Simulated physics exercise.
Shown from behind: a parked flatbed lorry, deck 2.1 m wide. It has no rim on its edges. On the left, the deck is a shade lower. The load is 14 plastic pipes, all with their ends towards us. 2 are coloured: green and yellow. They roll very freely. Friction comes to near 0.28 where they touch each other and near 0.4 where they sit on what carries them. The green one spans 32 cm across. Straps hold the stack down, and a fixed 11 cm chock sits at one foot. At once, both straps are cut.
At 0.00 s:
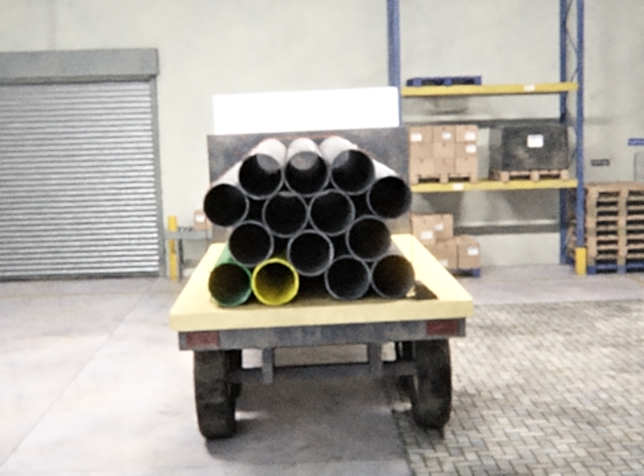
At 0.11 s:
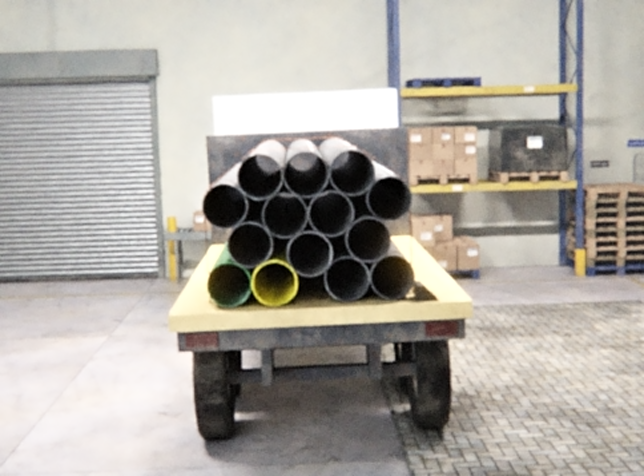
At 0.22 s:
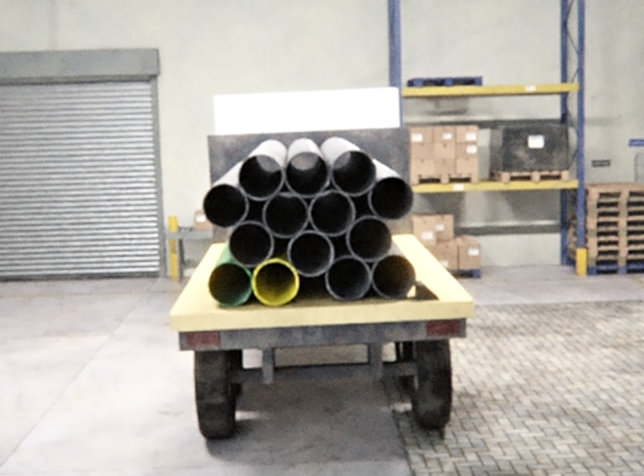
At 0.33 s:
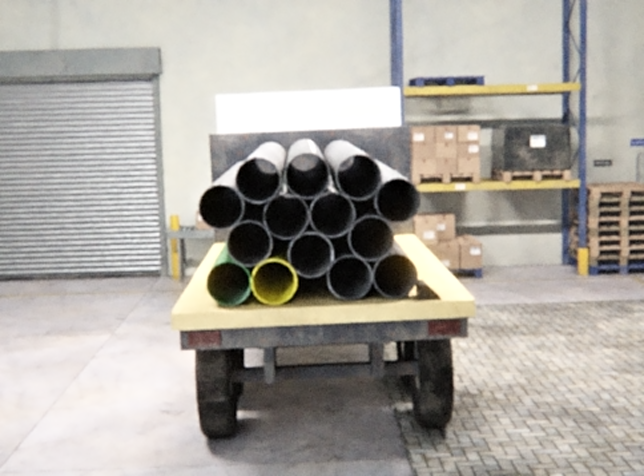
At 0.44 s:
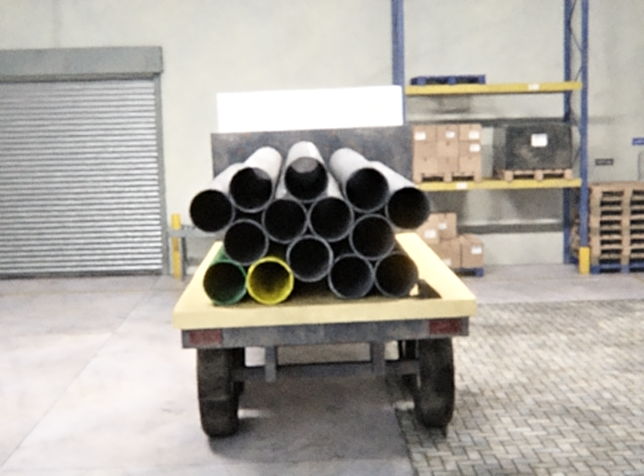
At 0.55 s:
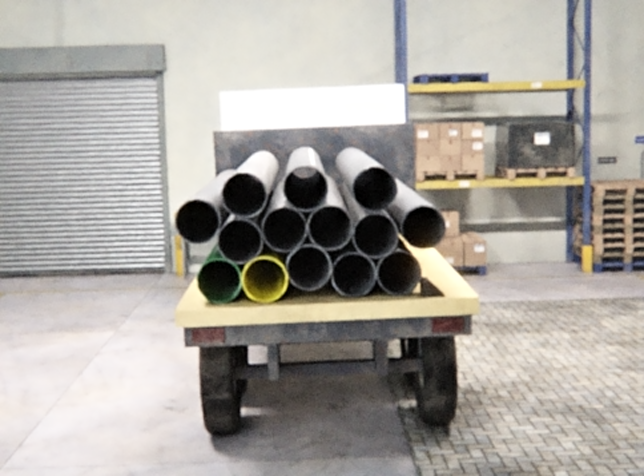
Warehouse floor, with stacked dark pipes on a parked flatbed spreading sideways and sagging, the green and yellow ones edging left.
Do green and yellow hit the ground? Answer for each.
Green: Yes. Yellow: Yes.
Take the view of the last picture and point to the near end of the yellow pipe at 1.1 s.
Roughly at (220, 282) in the last picture.
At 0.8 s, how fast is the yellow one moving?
0.5 m/s, give or take.
Then, 0.8 s in, green is on the deck, 15 cm from the left edge, rolling left; yellow is on the deck, 50 cm from the left edge, rolling left; 1 off so far.
Then, 1.1 s in, green is on the ground to the left; yellow is on the deck, 30 cm from the left edge, rolling left; 3 off so far.
Then, 1.3 s in, green is dropping off the left side; yellow is on the deck, 15 cm from the left edge, rolling left; 4 off so far.
Then, 1.6 s in, green is on the ground to the left; yellow is dropping off the left side; 6 off so far.
In the end (8.9 s), green is on the ground to the left; yellow is on the ground to the left; 10 off so far.
